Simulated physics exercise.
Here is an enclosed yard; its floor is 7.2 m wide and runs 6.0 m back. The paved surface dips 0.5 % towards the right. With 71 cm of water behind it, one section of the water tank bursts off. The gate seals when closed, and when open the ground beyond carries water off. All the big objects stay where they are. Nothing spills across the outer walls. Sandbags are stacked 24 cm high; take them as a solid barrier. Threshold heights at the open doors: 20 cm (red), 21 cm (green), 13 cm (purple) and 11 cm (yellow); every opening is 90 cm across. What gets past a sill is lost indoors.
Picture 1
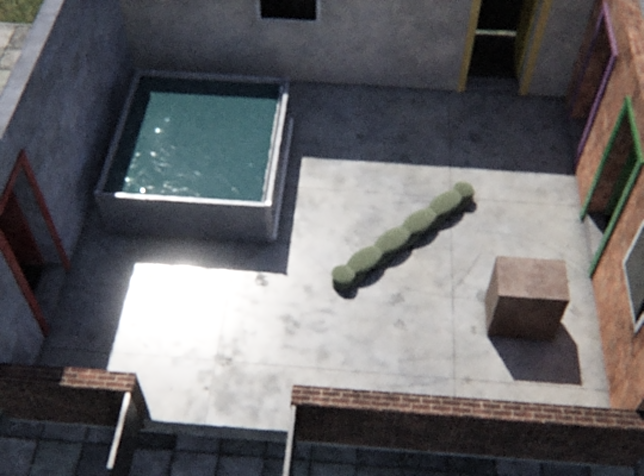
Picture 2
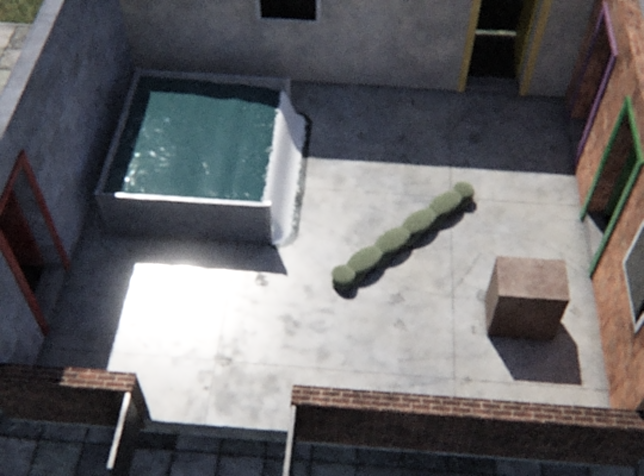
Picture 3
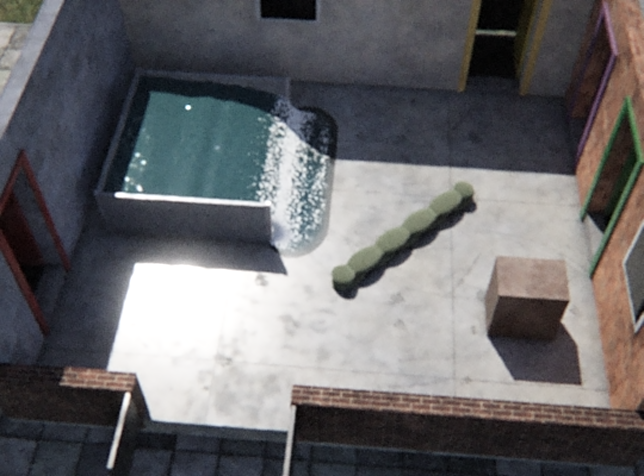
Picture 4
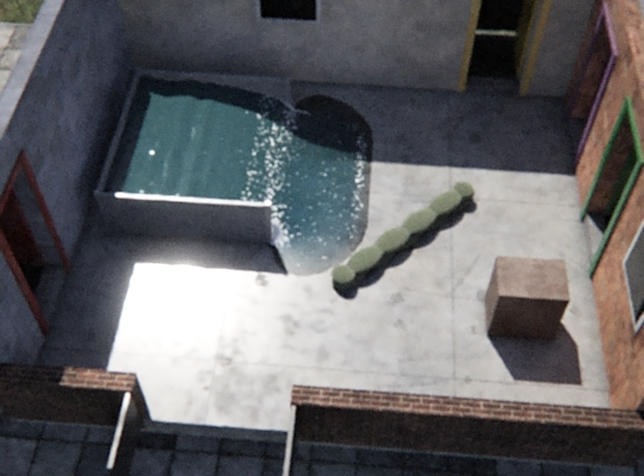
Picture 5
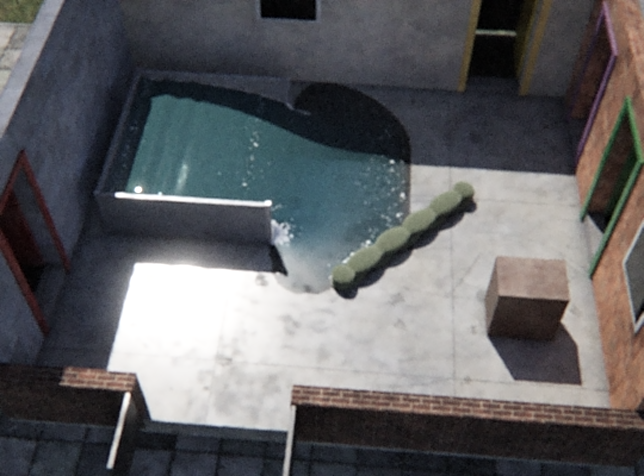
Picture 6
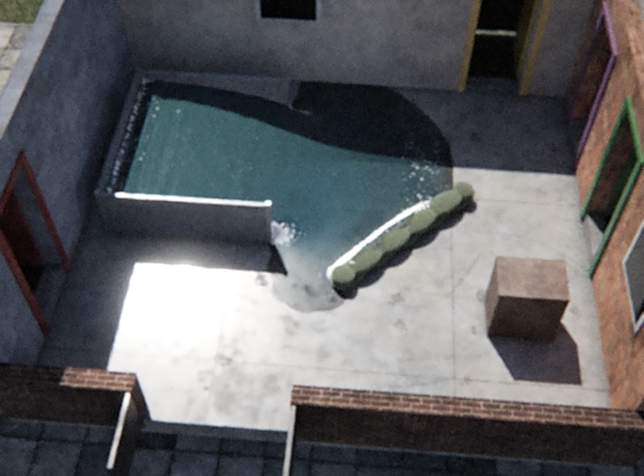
At first, still water fills a raised tank in the left corner of a walled yard, beside a diagonal row of sandbags and a brown block. The tank's right side gives way and water pours out, spreading right across the paving, then reaches the sandbags and runs along them while some curls around their near end.
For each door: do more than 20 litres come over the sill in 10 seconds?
The water let in: At the red door it keeps below the limit; at the green door it stays under the limit; at the purple door it exceeds the limit; at the yellow door it goes over the limit.
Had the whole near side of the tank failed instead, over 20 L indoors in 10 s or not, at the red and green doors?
Then: Red past it, green under.
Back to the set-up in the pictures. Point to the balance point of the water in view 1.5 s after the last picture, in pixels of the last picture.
Near (347, 170).
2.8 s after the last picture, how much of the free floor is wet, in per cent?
Some 60 per cent of it.
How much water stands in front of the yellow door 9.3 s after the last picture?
Some 8.0 cm.
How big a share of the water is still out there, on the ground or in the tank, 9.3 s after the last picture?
Roughly 72 in a hundred.
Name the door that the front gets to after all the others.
Last comes the red one.
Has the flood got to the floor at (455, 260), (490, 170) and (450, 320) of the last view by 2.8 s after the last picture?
In turn: Wet, under water, flooded.
Then, 0.7 s after the last picture water covers 40 % of the floor and is deepest (38 cm) near (413, 215); red door not reached, green door not reached, purple door 19 cm at the sill, 1 L in, yellow door 8 cm at the sill, 0 L in.
Then, 1.5 s after the last picture water covers 55 % of the floor and is deepest (60 cm) near (559, 106); red door not reached, green door 6 cm at the sill, 0 L in, purple door 39 cm at the sill, 122 L in, yellow door 15 cm at the sill, 0 L in.
Then, 2.8 s after the last picture water covers 60 % of the floor and is deepest (38 cm) near (514, 95); red door not reached, green door 16 cm at the sill, 0 L in, purple door 34 cm at the sill, 372 L in, yellow door 36 cm at the sill, 143 L in.
Then, 5.3 s after the last picture water covers 85 % of the floor and is deepest (20 cm) near (606, 437); red door 3 cm at the sill, 0 L in, green door 10 cm at the sill, 0 L in, purple door 18 cm at the sill, 518 L in, yellow door 17 cm at the sill, 331 L in.
Then, 9.3 s after the last picture water covers 95 % of the floor and is deepest (17 cm) near (78, 241); red door 9 cm at the sill, 0 L in, green door 11 cm at the sill, 0 L in, purple door 9 cm at the sill, 528 L in, yellow door 8 cm at the sill, 345 L in.
